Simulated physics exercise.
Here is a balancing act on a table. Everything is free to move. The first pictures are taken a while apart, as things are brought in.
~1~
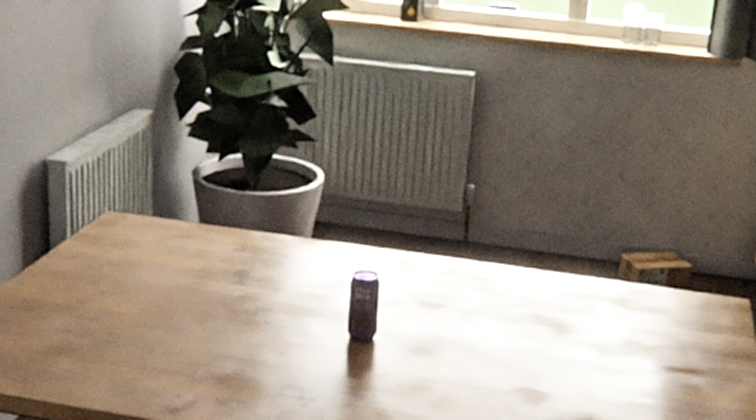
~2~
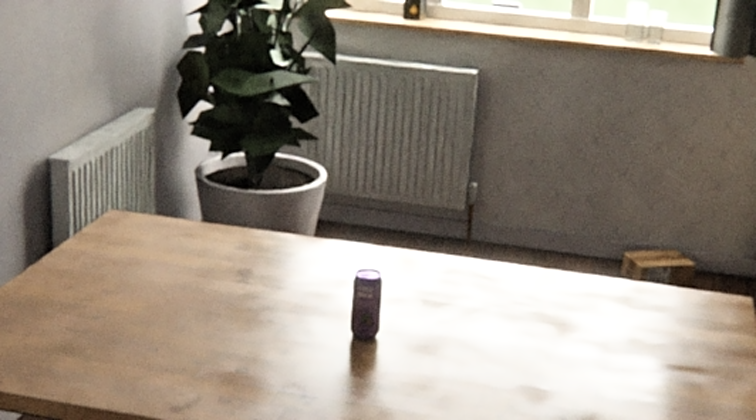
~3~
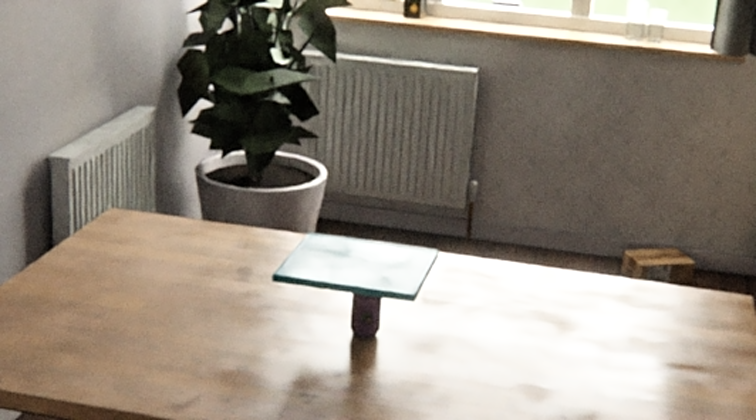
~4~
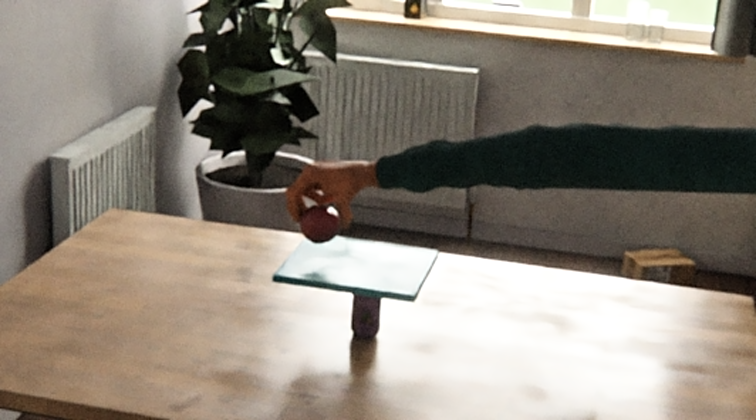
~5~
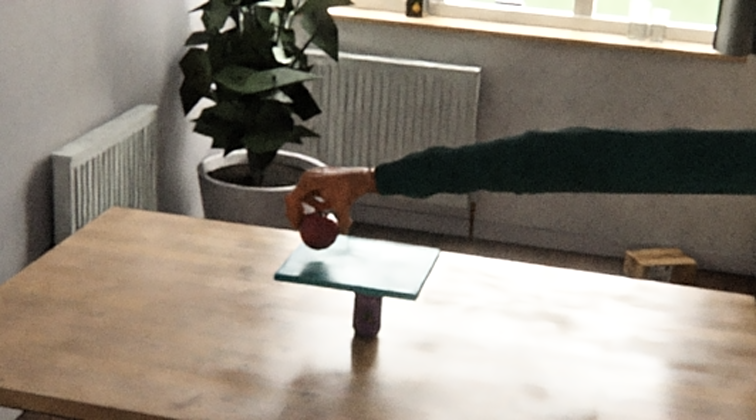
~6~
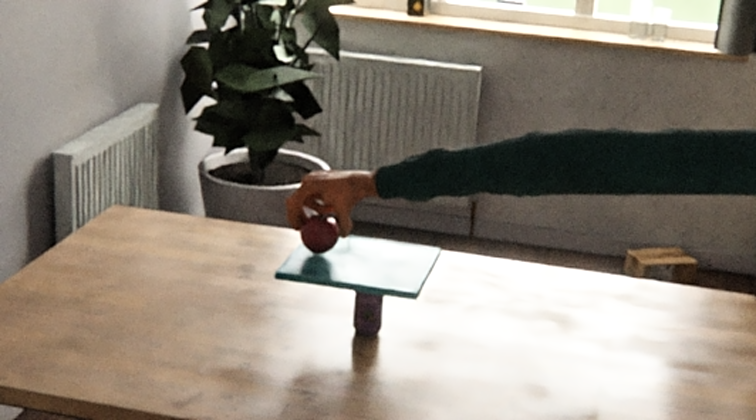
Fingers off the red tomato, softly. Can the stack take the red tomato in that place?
Outcome: The stack gives way.
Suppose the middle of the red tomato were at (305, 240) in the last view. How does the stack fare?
Then it gives way.
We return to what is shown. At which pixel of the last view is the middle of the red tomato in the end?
At about (285, 300).
Then, 0.40 s later than the last frame, red tomato now fallen; turquoise lid tilted by 75°.
Then, 0.70 s later than the last frame, turquoise lid tilted by 57°; purple can tilted by 22°.
Then, 0.90 s later than the last frame, turquoise lid and purple can now fallen.
When it is over, fallen, turquoise lid, red tomato and purple can. End places, in pixels of the last picture, red tomato near (286, 300). The stack loses its balance.
